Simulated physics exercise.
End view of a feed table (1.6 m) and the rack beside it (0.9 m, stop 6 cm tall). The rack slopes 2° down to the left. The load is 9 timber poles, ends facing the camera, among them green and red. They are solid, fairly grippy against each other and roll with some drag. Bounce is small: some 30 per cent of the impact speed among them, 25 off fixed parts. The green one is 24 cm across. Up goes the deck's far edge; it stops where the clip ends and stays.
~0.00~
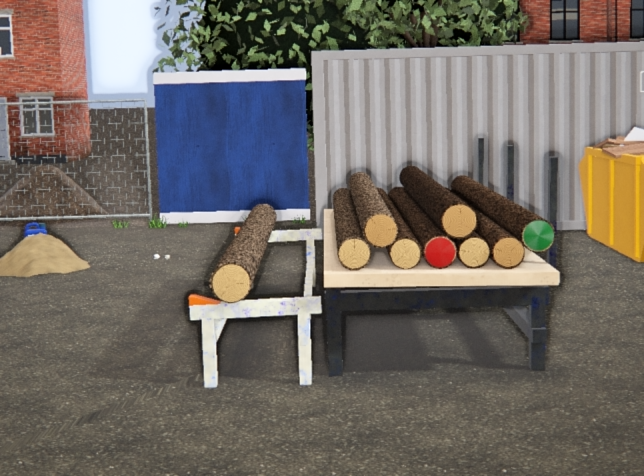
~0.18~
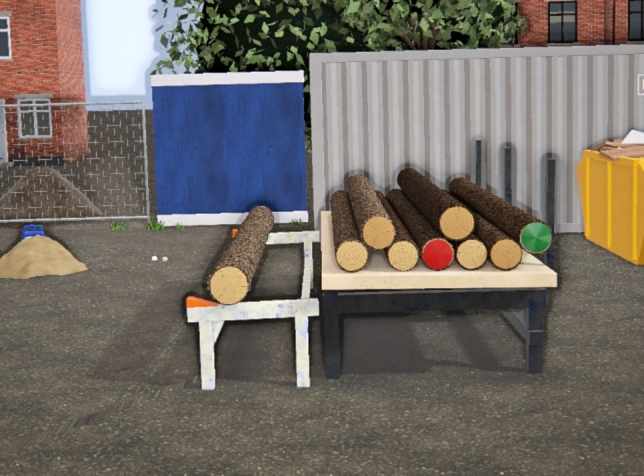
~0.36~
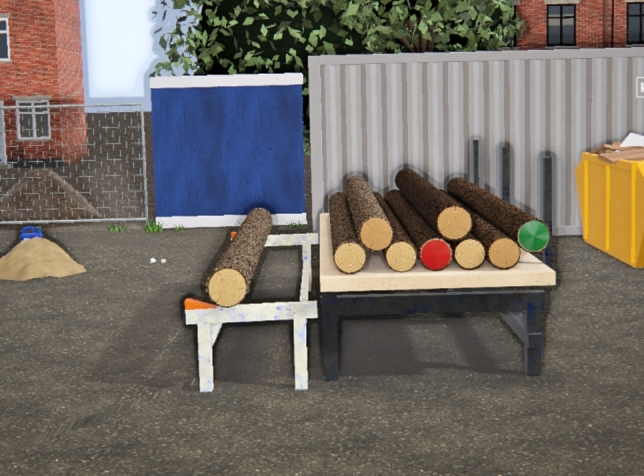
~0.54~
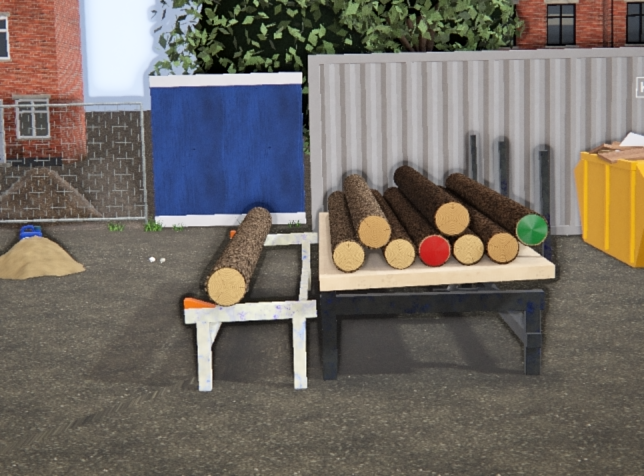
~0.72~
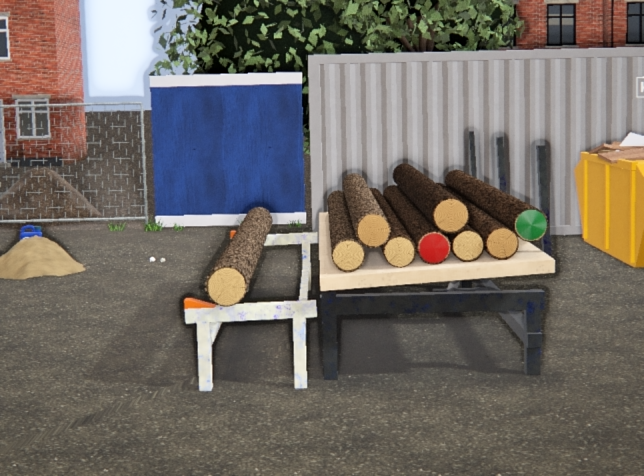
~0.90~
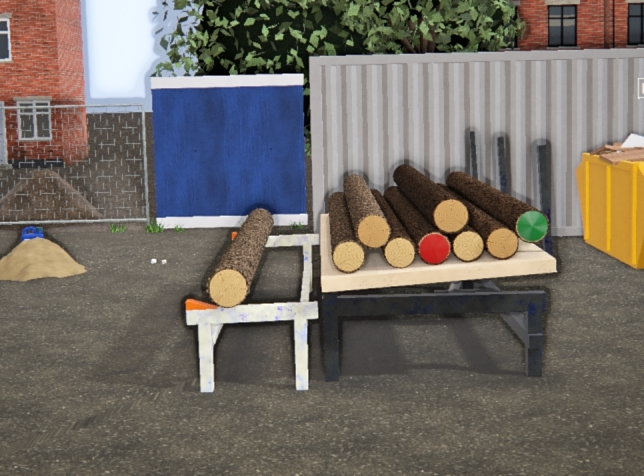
A long table topped with a pale deck stands in a paved yard before a grey corrugated wall, seen from the front, with a blue panel, brick buildings and a yellow container around it. Brown logs lie piled on it, one end red and the rightmost green, while another log rests on a white stand at left. The view shifts slightly, then the deck slowly tilts a little, its logs staying piled.
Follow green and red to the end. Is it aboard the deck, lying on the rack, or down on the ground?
Green comes to rest aboard the deck, red comes to rest aboard the deck.
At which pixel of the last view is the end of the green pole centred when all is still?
Near (449, 248).
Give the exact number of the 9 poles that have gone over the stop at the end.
The count is 0.
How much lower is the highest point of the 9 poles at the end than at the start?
Some 0 cm lower.
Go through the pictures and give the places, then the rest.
In the first frame, green at (539, 236), red at (441, 253); deck tilted 1° back; stop top at (191, 299).
In the second frame, green at (536, 238), red at (438, 255); deck tilted 1° back.
In the third frame, green at (534, 236), red at (436, 255); deck level.
In the fourth frame, green at (532, 230), red at (435, 251); deck tilted 2° to the rack.
In the fifth frame, green at (531, 225), red at (434, 249); deck tilted 3° to the rack.
In the sixth frame, green at (532, 226), red at (435, 249); deck tilted 4° to the rack.
After 1.7 s, green is on the deck, 145 cm from the hinge; red is on the deck, 70 cm from the hinge, rolling left; 0 lost over the end.
After 2.8 s, green is on the deck, 125 cm from the hinge, rolling left; red is on the deck, 45 cm from the hinge, rolling left; 0 lost over the end.
At rest (4.0 s), green is on the deck, 90 cm from the hinge; red is on the deck, 20 cm from the hinge; 0 lost over the end.
